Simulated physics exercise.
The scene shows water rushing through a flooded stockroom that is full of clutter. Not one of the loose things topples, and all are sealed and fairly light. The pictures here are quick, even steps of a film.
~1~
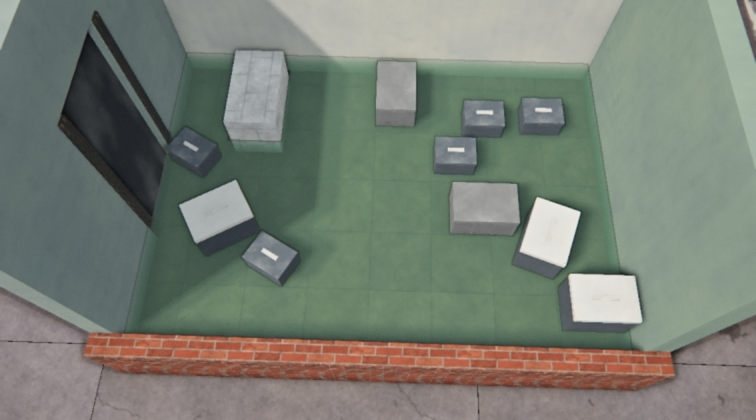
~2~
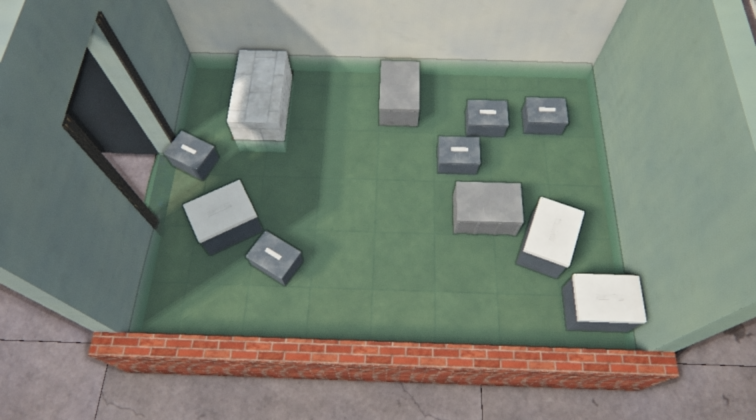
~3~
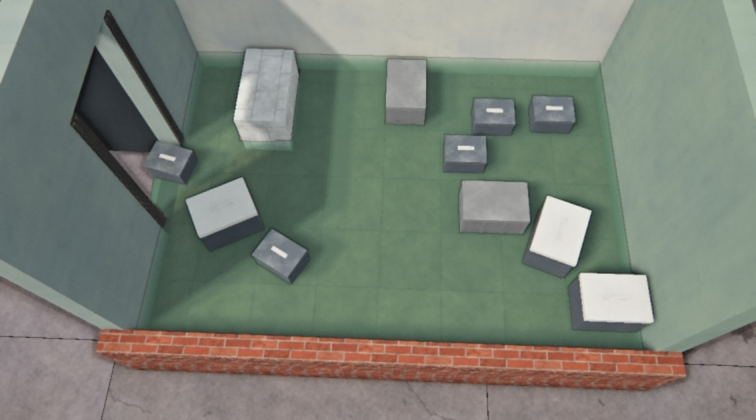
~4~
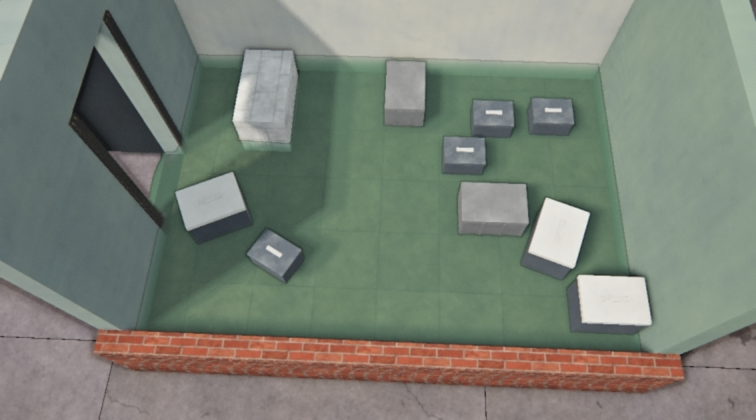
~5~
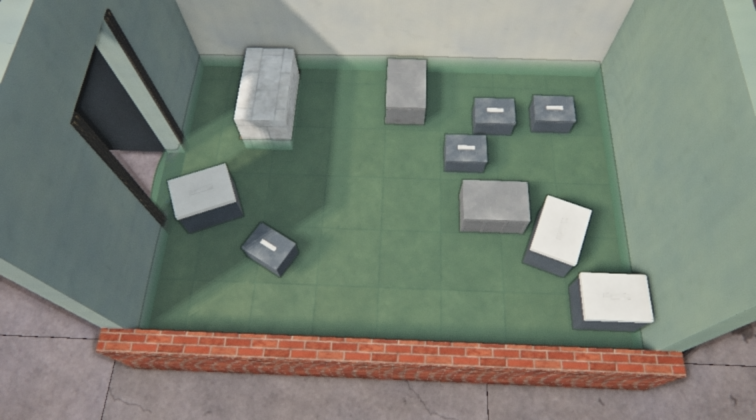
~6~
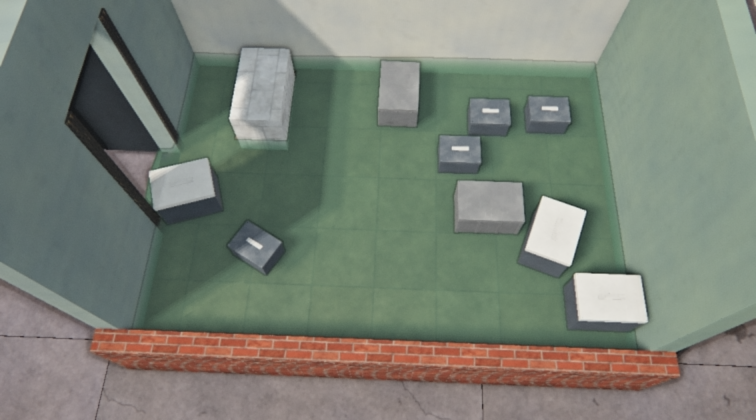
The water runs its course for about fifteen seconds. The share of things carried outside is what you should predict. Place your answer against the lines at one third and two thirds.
It sits short of the one-third line.
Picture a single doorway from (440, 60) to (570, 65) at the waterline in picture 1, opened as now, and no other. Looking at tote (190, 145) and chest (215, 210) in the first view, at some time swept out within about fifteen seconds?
Well, the first ends up in the room and the second ends up in the room.
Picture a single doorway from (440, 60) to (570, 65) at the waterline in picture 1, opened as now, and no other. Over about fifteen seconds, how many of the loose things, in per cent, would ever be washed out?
My figure is 70 in a hundred.
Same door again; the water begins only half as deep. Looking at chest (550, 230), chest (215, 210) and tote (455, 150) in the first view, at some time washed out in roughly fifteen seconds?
Going through them: Never leaves, then leaves the room, then never leaves.
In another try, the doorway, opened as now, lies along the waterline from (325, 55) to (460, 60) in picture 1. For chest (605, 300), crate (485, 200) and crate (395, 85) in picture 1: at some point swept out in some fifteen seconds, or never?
The first one never exits, the second exits, the third exits.
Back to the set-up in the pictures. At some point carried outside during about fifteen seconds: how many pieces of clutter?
So, 3 of them.
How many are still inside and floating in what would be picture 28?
7.
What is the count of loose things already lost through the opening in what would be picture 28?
I get 3.
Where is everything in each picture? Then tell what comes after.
The first frame shows a chest at (216, 210), afloat; a tote at (270, 255) floats; 0 of 10 have shifted.
The second frame shows a chest at (219, 210) floats; a tote at (273, 254) floats; 1 of 10 have shifted.
The third frame shows a chest at (221, 206) floats, close to its start; a tote at (280, 252) floats; 2 of 10 have shifted.
The fourth frame shows a chest at (210, 200), afloat, close to its start; a tote at (274, 252) floats, close to its start; 2 of 10 have shifted.
The fifth frame shows a chest at (201, 190), afloat, a stride from its start; a tote at (269, 246), afloat, close to its start; 3 of 10 have shifted.
The sixth frame shows a chest at (181, 183) floats, a stride from its start; a tote at (255, 244) floats, close to its start; 3 of 10 have shifted.
A moment on, 2 of 10 are out; 8 afloat.
Next, 3 of 10 are out; 7 afloat.
Later, 3 of 10 are out; 7 afloat.
In the end, 3 of 10 are out; 7 afloat.
